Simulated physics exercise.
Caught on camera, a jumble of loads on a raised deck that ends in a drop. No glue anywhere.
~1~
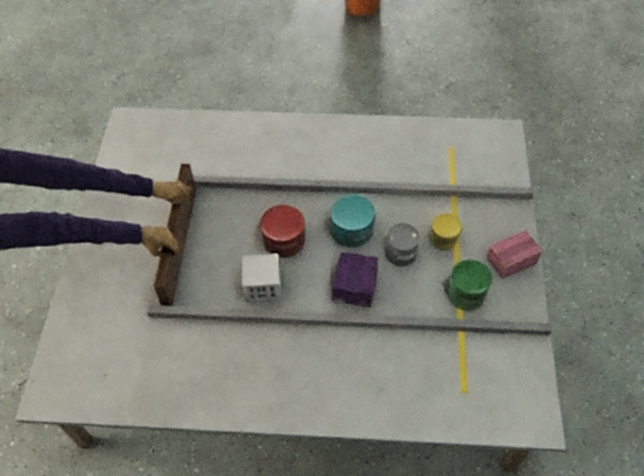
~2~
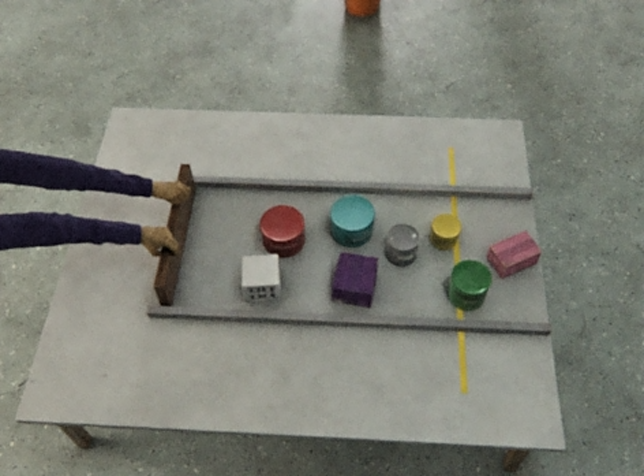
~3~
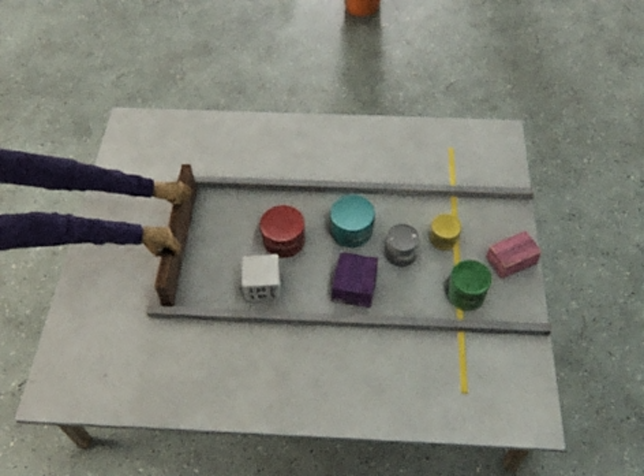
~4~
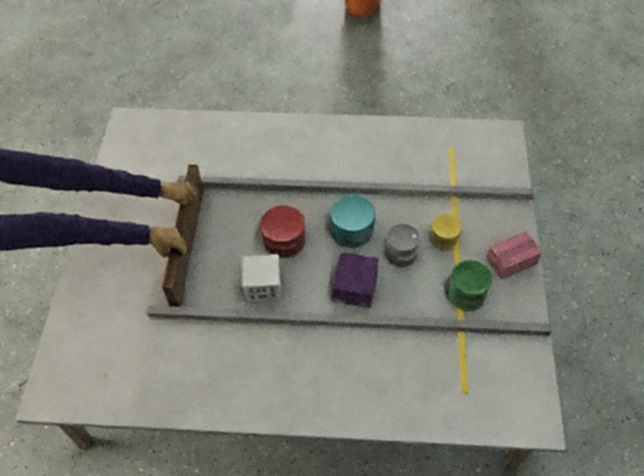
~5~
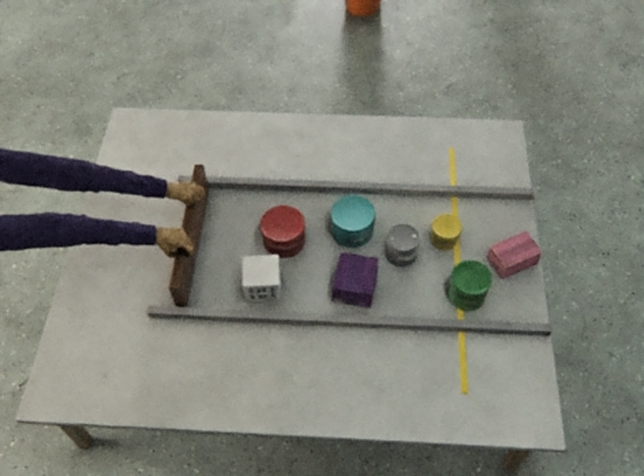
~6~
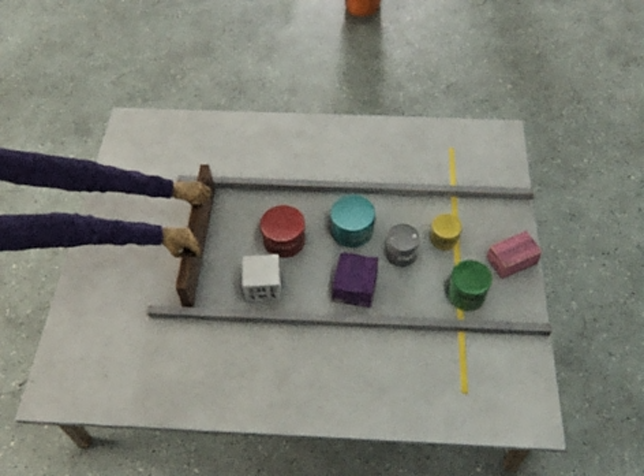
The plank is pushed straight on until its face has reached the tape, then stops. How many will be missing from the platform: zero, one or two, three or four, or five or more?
The number that fall off is one or two.
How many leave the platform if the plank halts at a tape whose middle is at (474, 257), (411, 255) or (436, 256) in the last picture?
The counts: 2, 0 and 0.
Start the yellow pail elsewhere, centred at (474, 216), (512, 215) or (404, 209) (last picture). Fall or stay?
In turn it is kept; remains up; survives.
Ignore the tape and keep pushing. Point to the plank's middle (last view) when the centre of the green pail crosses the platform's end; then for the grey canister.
About (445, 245), and (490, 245) for the other.
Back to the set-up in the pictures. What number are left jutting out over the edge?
Overhanging: 0.
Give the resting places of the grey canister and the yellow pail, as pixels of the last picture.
The grey canister at (513, 262), the yellow pail at (511, 230).
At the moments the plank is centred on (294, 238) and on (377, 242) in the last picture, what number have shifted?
3 and 7.
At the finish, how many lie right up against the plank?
3 of them.
A little later, none off yet; pink parcel at rest near (514, 255); green pail at rest near (469, 286); yellow pail at rest near (446, 232).
Next, none off yet; pink parcel at rest near (514, 255); green pail at rest near (469, 286); yellow pail shifted a little near (450, 233).
When it is over, the number that fall off is one or two; down, green pail and pink parcel.
